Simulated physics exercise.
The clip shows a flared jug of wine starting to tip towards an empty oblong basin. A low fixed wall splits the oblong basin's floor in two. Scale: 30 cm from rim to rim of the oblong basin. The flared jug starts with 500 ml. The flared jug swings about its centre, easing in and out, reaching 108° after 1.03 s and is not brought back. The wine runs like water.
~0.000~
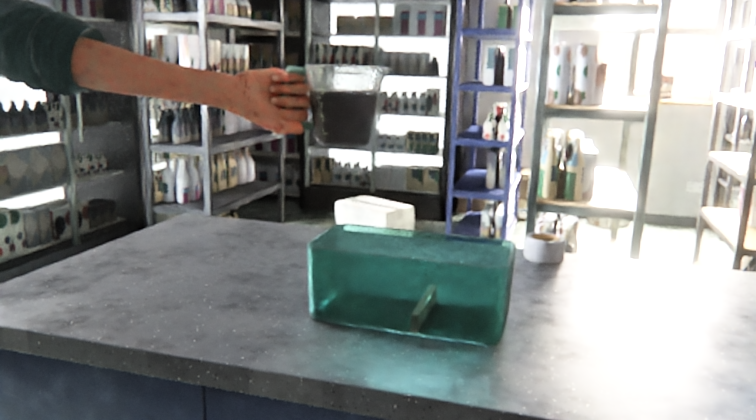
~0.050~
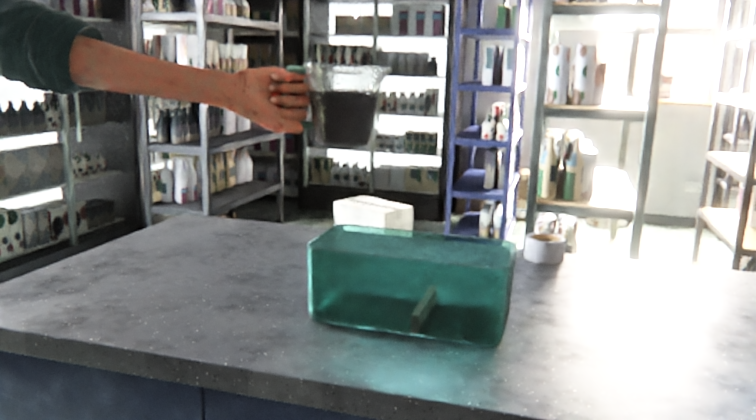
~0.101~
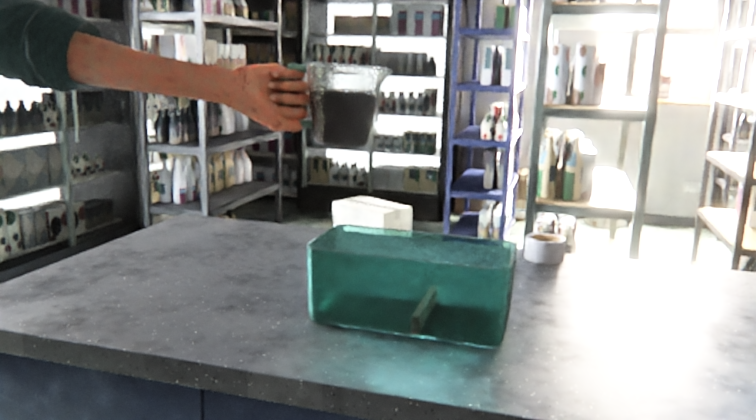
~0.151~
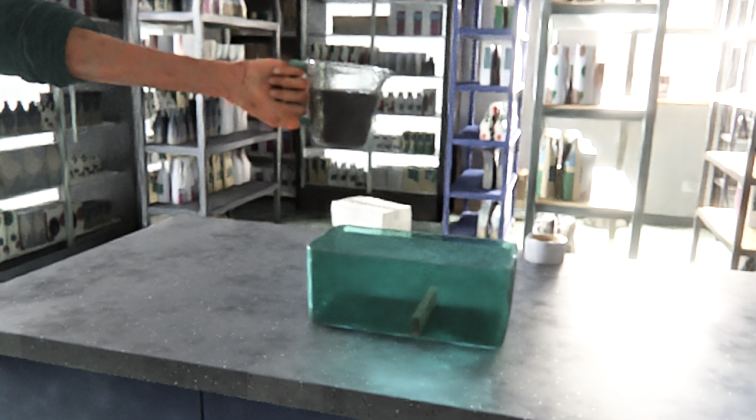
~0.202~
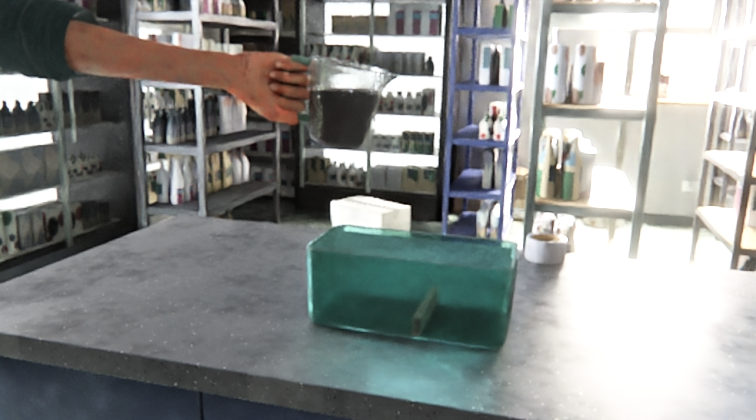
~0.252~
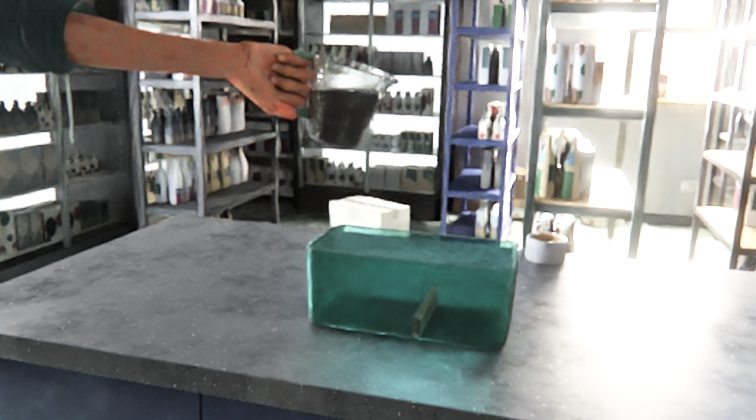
A clear flared jug of dark wine, held up at upper centre by a hand reaching in from the left, leans slowly to the right, slightly at first and then more noticeably. Below it, a green glass oblong basin with a small divider sits on a grey speckled counter, near a white block and a small pale round container. The still camera faces the counter in a bright room lined with shelves of bottles.
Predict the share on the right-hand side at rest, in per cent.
The far part has some 57 per cent.
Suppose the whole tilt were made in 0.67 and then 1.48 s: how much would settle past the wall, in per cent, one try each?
In turn about 40 and 65 per cent.
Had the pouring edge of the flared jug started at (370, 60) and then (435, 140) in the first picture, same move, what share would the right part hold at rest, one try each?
In turn about 10 and 85 per cent.
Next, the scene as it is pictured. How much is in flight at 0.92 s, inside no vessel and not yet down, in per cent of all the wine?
Near 30 in a hundred.
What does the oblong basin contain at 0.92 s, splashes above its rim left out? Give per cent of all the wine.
About 54 per cent.
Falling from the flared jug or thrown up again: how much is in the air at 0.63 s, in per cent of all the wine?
Near 20 in a hundred.
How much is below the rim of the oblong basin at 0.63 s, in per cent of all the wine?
Some 0 per cent.
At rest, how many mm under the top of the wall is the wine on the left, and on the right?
Some 20 mm on the left and 12 mm on the right.
After 0.63 s the tilt is 73° and 80 per cent is still to pour, 0 is left of the wall and 0 right of it.
After 0.92 s the tilt is 105° and 16 per cent is still to pour, 12 is left of the wall and 42 right of it.
After 1.21 s the tilt is 108° and 0 per cent is still to pour, 40 is left of the wall and 57 right of it.
After 1.53 s the tilt is 108° and 0 per cent is still to pour, 40 is left of the wall and 57 right of it.
In the end 40 per cent lies left of the wall, 57 right of it and 3 outside.
